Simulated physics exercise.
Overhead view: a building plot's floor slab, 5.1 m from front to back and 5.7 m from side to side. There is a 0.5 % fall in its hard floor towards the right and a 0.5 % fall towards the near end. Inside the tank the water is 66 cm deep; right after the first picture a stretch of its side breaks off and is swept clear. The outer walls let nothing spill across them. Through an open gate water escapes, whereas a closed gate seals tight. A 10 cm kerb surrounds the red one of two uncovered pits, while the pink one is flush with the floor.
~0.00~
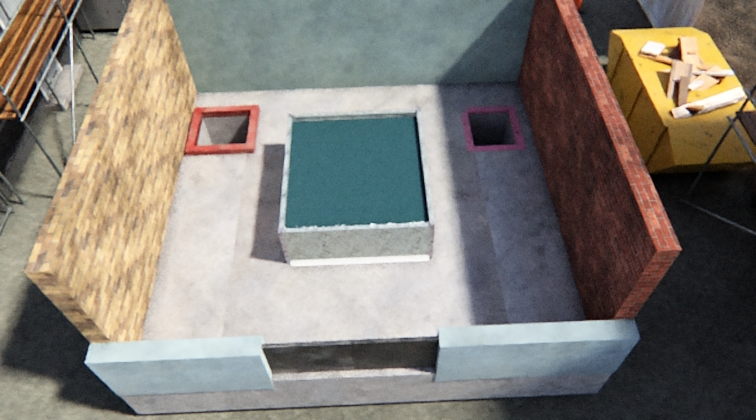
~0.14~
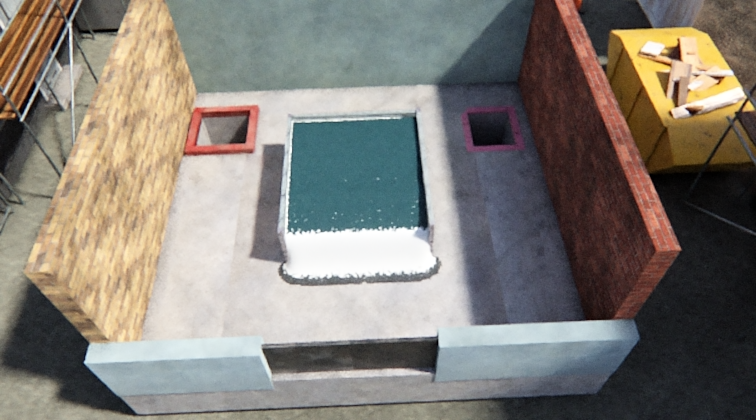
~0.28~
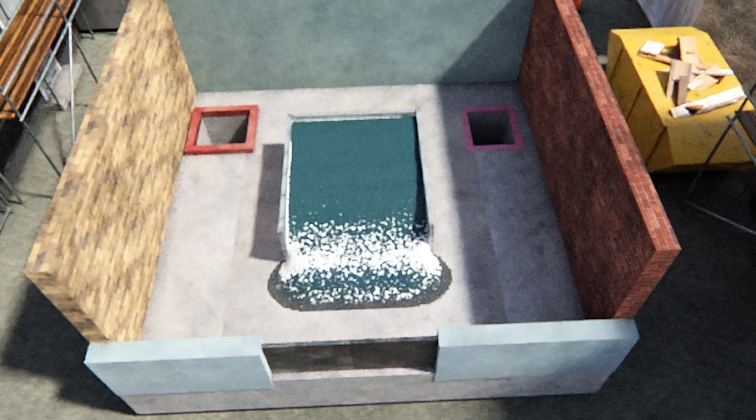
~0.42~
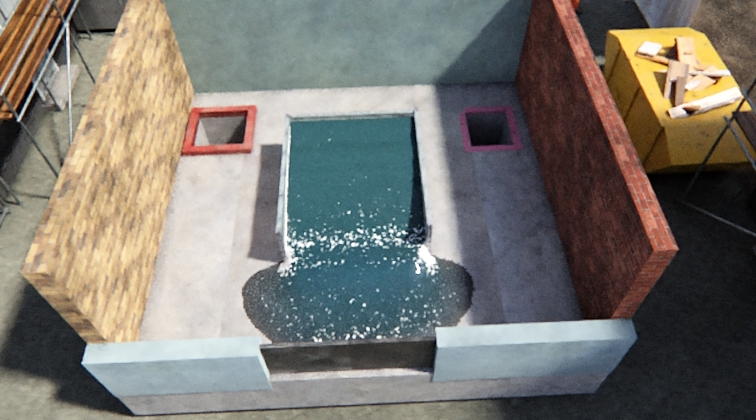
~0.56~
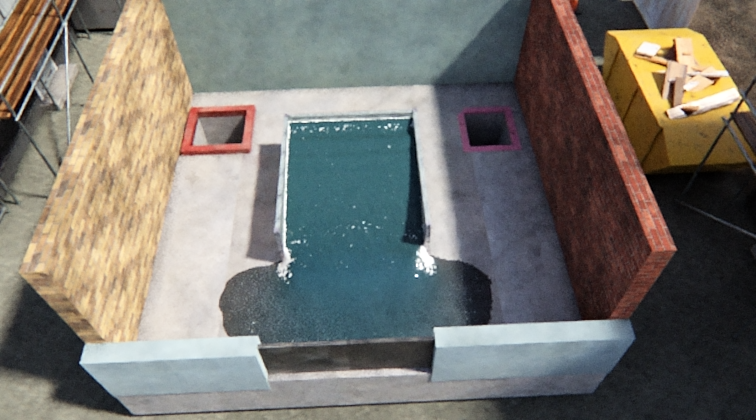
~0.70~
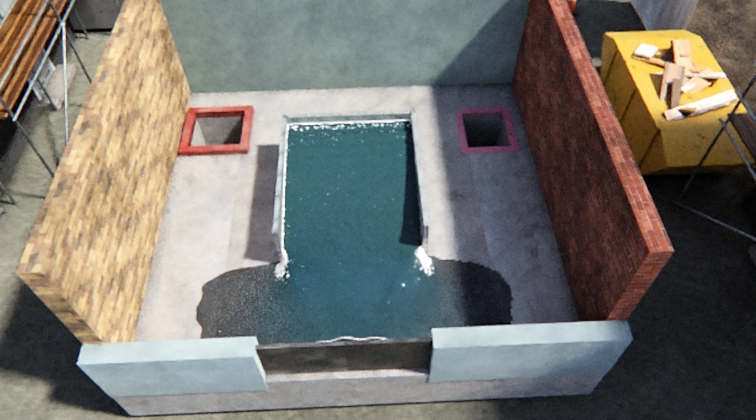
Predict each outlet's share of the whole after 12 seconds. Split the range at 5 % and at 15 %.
The gateway gets not even 5 % of the water. The red pit gets from 5 to 15 % of the water. The pink pit gets above 15 % of the water.
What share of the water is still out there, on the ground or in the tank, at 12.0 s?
About 64 per cent.
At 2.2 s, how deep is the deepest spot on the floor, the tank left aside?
It tops out at some 48 cm.
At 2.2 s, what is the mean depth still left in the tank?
Average depth: About 21 cm.
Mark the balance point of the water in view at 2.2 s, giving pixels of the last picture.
About (354, 281).
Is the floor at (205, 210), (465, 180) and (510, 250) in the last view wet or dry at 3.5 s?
Going through the three points: Awash, then awash, then awash.
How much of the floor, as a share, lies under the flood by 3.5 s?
Some 75 per cent of the floor is wet.
After 1.4 s water covers 25 % of the floor and is deepest (48 cm) near (349, 345); gone so far, the gateway 0 %, the red pit 0 %, the pink pit 0 %.
After 2.2 s water covers 40 % of the floor and is deepest (48 cm) near (579, 349); gone so far, the gateway 0 %, the red pit 0 %, the pink pit 0 %.
After 3.5 s water covers 75 % of the floor and is deepest (30 cm) near (565, 350); gone so far, the gateway 0 %, the red pit 2 %, the pink pit 2 %.
After 7.0 s water covers 100 % of the floor and is deepest (15 cm) near (357, 140); gone so far, the gateway 0 %, the red pit 6 %, the pink pit 13 %.
After 12.0 s water covers 100 % of the floor and is deepest (10 cm) near (579, 349); gone so far, the gateway 0 %, the red pit 7 %, the pink pit 30 %.
